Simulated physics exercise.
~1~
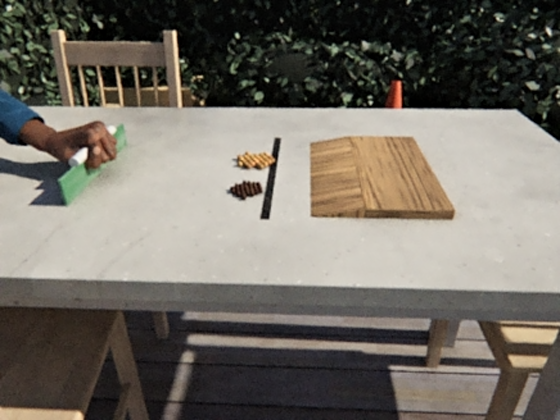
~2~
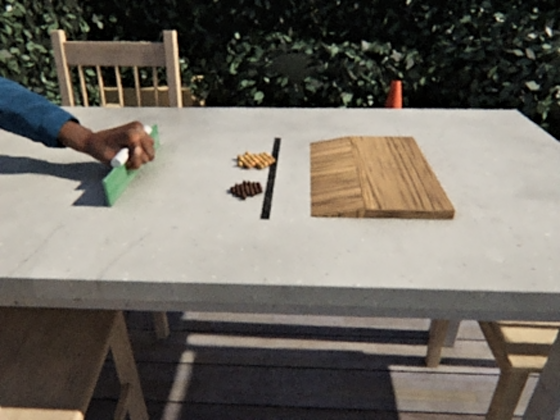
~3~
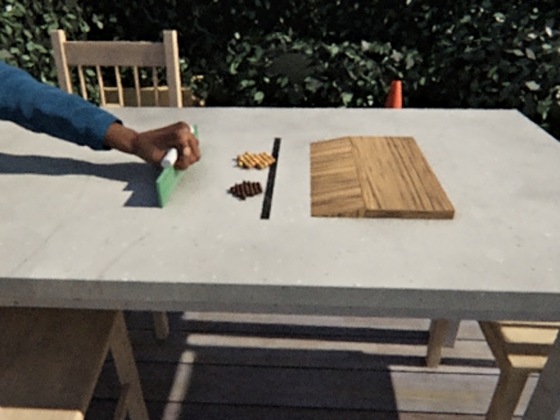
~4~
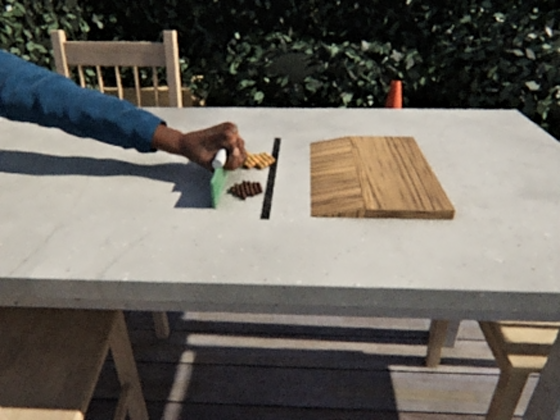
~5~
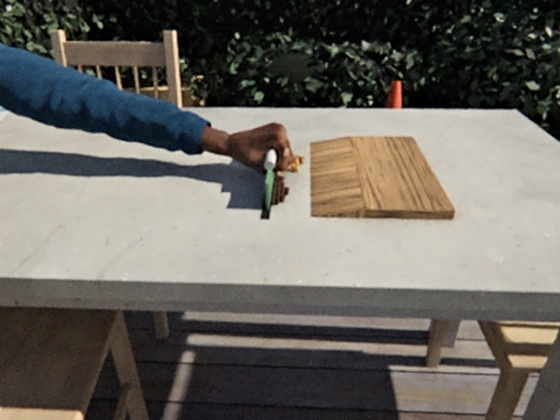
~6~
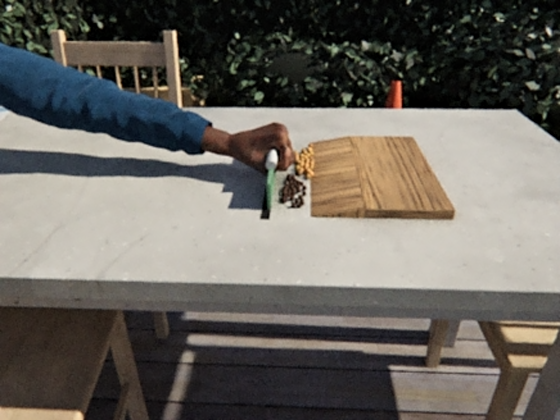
The video shows a hand sliding a green scraper rightward across a pale table, pushing two small piles, one orange-yellow and one dark brown, past a black strip. The scraper stops at the strip, and the piles spread slightly and rest just short of a wooden wedge.
